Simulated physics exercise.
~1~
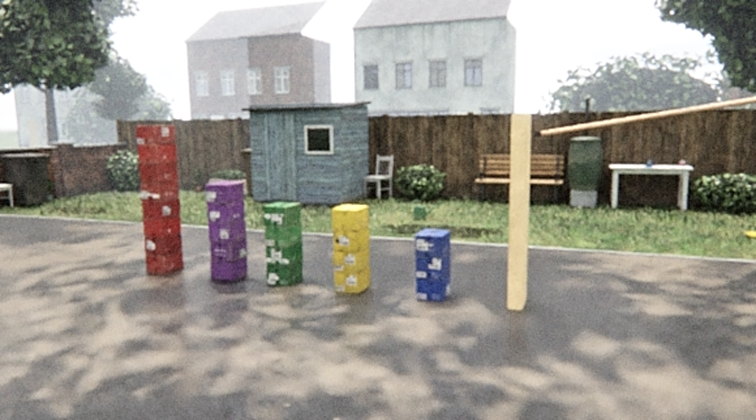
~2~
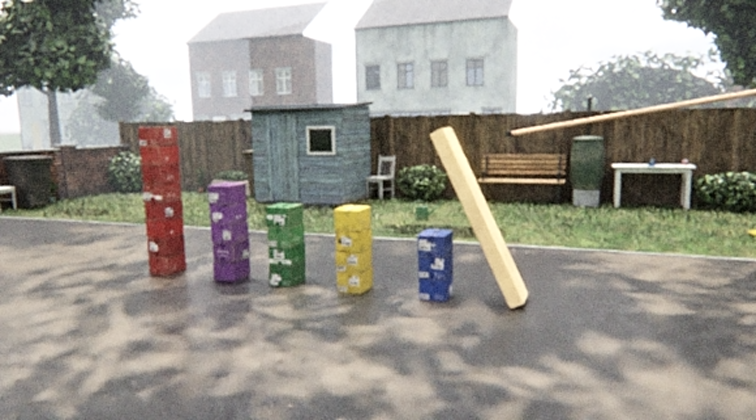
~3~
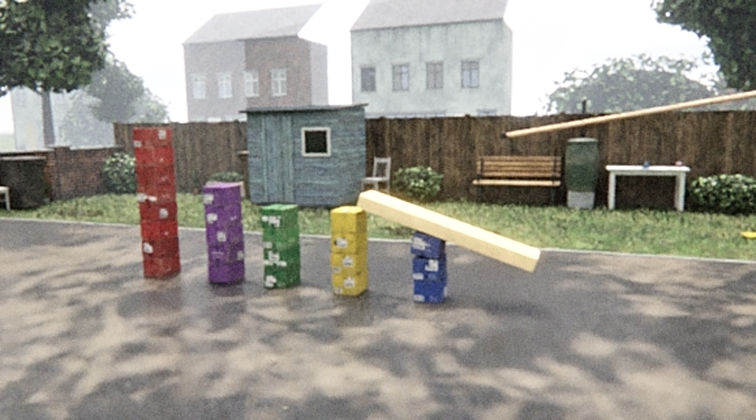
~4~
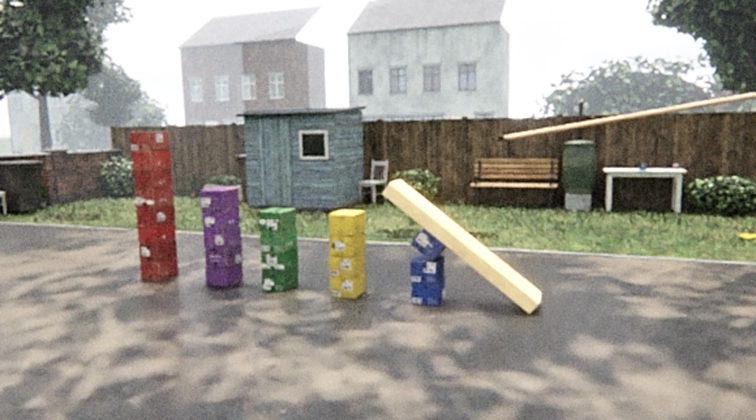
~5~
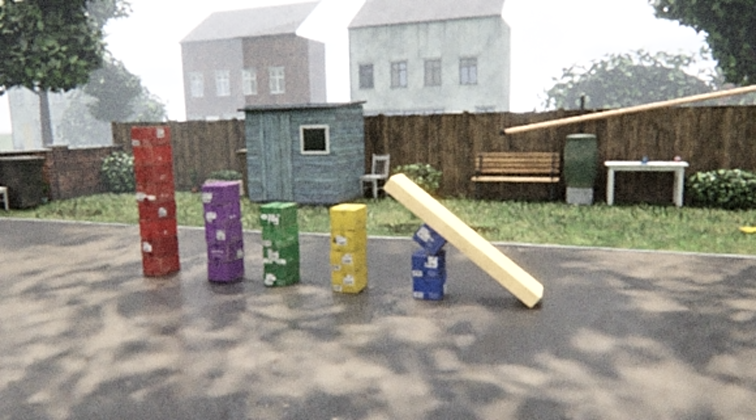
At the start, a tall pale board stands upright at the right of a row of blue, yellow, green, purple and red stacks on a paved yard, with a long pole slanting in from the right. The board tips left toward the short blue stack while the pole shifts slightly left. It drops across the top of the blue stack, its upper end reaching the yellow one. The board then slides back to the right and its lower end settles on the ground. It ends leaning against the blue stack, whose top parcel is tilted, while the other stacks remain standing.
